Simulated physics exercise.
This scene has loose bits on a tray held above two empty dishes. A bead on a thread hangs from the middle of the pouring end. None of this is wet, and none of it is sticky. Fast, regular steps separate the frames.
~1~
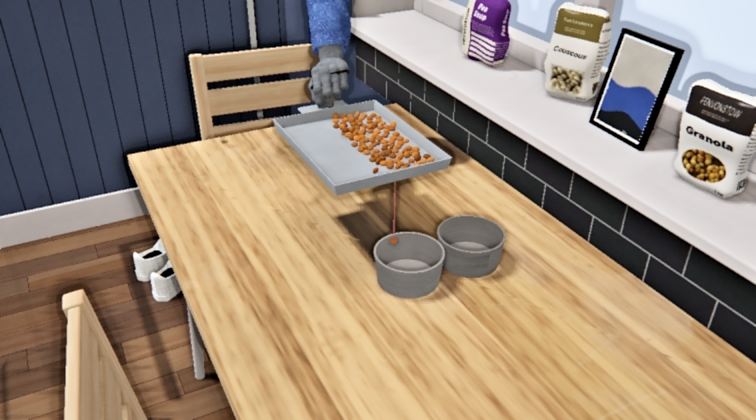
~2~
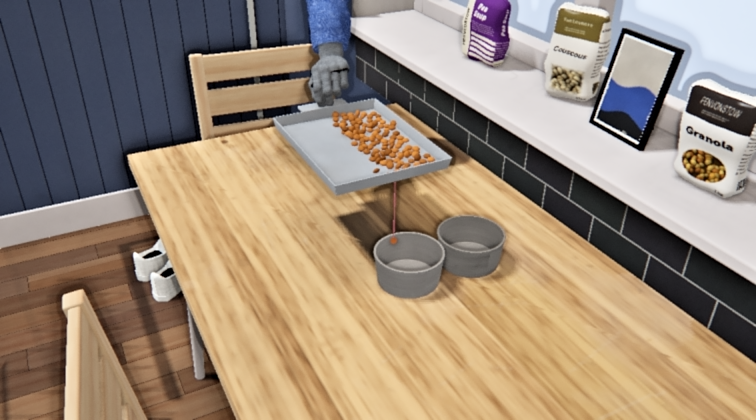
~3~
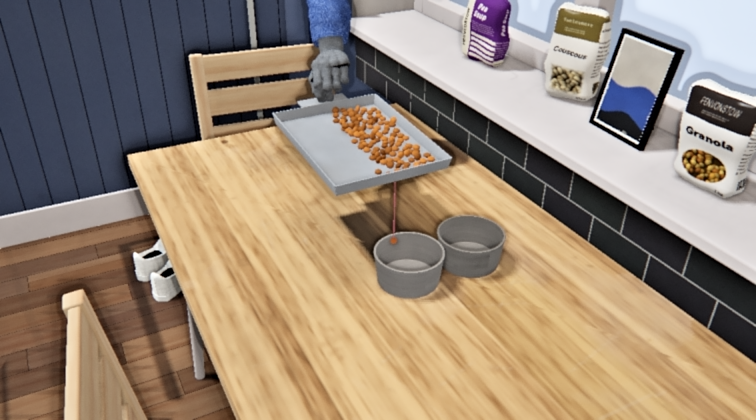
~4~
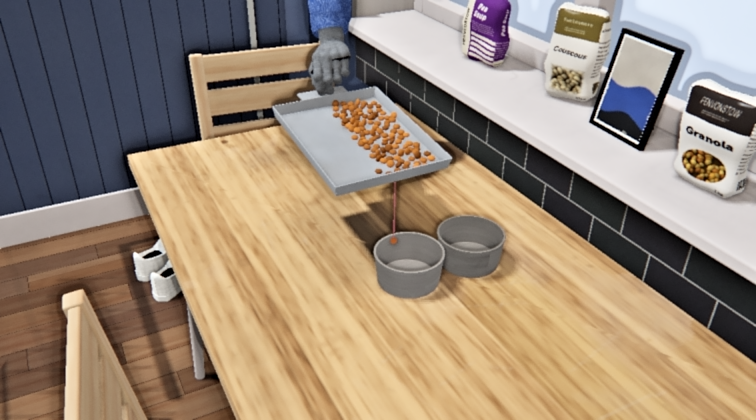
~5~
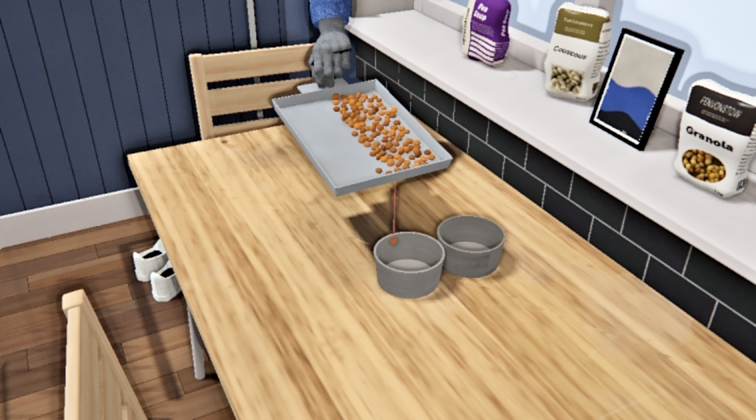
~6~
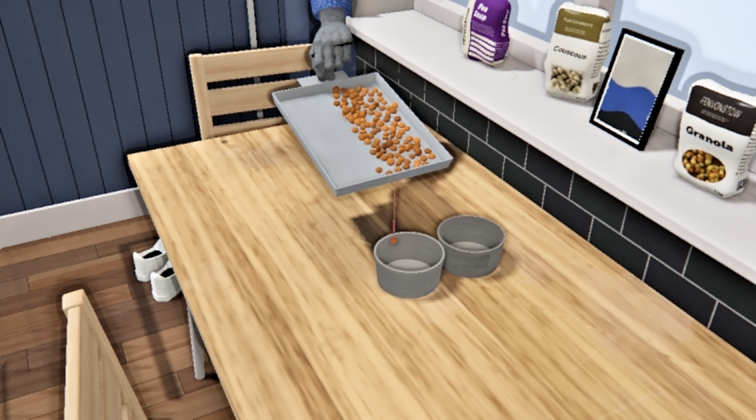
A gloved hand slowly tilts a gray tray of orange-brown bits above two empty dishes.
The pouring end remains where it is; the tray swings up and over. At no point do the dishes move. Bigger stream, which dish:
The left dish.
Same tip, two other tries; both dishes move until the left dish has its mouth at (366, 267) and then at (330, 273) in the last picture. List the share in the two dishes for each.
It would be roughly 80 per cent for the first and roughly 60 per cent for the second.
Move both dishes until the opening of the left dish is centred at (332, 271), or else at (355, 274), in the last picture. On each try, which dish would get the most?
On the first go the right-side one comes out on top, and on the second go the right-side one.
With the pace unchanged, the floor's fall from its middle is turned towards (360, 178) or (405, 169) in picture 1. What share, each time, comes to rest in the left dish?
You'd see roughly 10 per cent the first time and 40 per cent the second.
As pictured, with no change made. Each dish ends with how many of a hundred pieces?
Share at the end - left dish ~ 50 %, right dish ~ 0 %.
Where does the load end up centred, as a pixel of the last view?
Around (405, 288).
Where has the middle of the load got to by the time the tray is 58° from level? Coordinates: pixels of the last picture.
The load's middle is around (400, 165).
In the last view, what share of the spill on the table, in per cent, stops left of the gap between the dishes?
That's about 70 per cent of the spill.
Soon after the last picture, tray tipped steeply; nearly all on the tray; a stray few in the air.
A little later, tray tipped right over; about half on the tray; about a quarter in the left dish; a small part outside both; about a quarter in the air.
Later still, tray tipped past a quarter turn; about half in the left dish; about half outside both.
At rest, tray tipped past a quarter turn; about half in the left dish; none in the right dish; about half outside both.
